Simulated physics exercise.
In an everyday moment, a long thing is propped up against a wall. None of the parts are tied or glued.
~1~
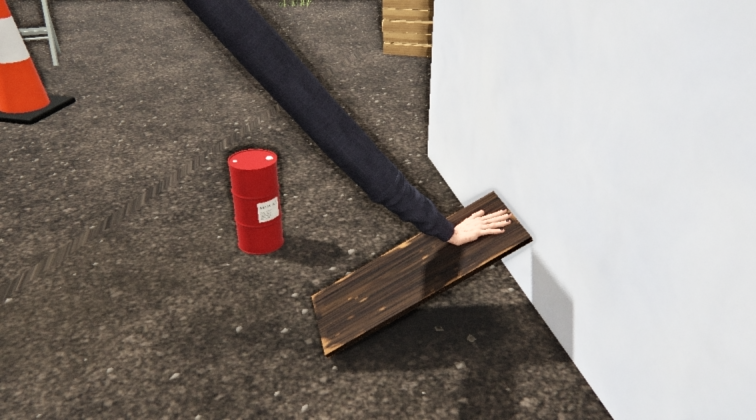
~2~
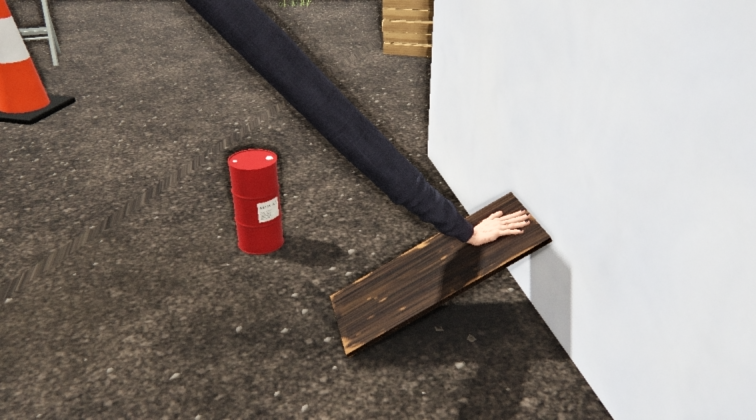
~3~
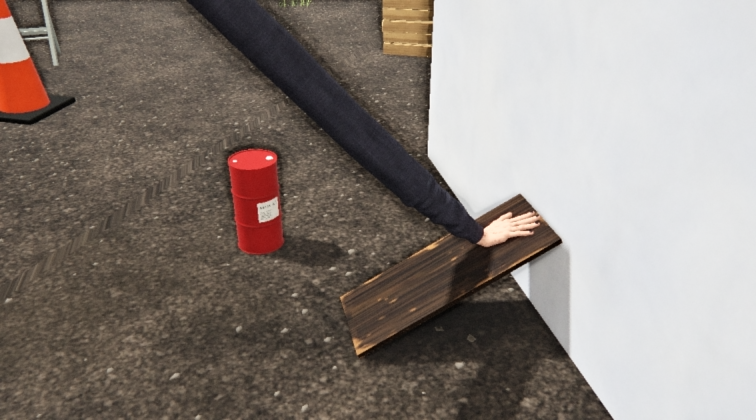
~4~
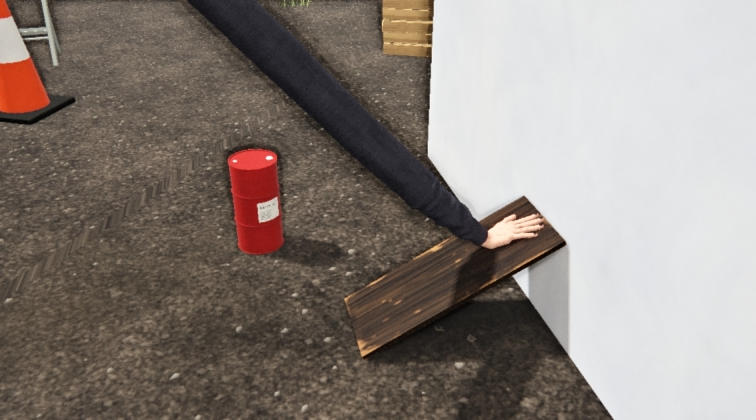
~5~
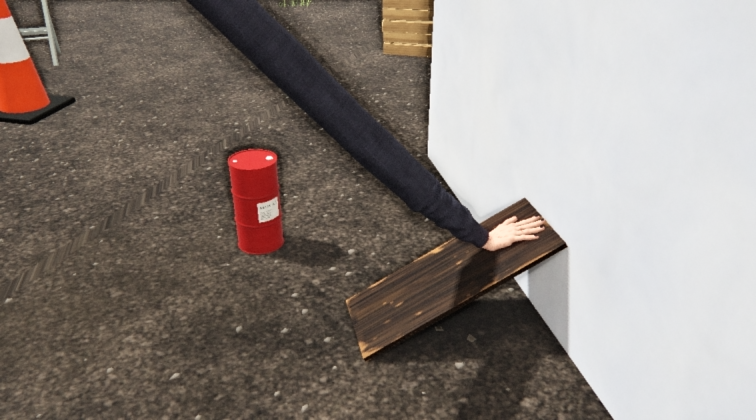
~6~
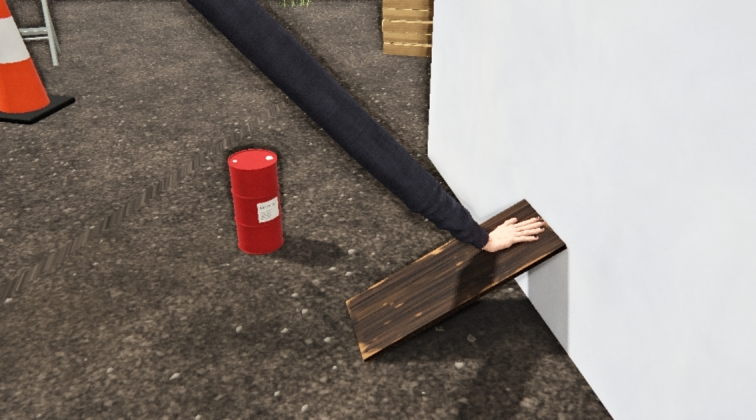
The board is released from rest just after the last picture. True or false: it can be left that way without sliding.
False.
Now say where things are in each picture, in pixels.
In the first picture, not yet at the wall; black board (415, 271); red canister (257, 202).
In the second picture, not yet at the wall; black board (434, 271); red canister (257, 202).
In the third picture, not yet at the wall; black board (444, 272); red canister (257, 202).
In the fourth picture, not yet at the wall; black board (448, 274); red canister (257, 202).
In the fifth picture, propped up under the hand; black board (449, 276); red canister (257, 202).
In the sixth picture, propped up under the hand; black board (449, 277); red canister (257, 202).
Then, 0.40 s later than the last frame, black board sunk by 23° near (437, 311).
Then, 0.50 s later than the last frame, black board sunk by 29° near (436, 313).
When it is over, moved from the start, black board; red canister as before. End places, in pixels of the last picture, black board near (436, 319). The board slips out.
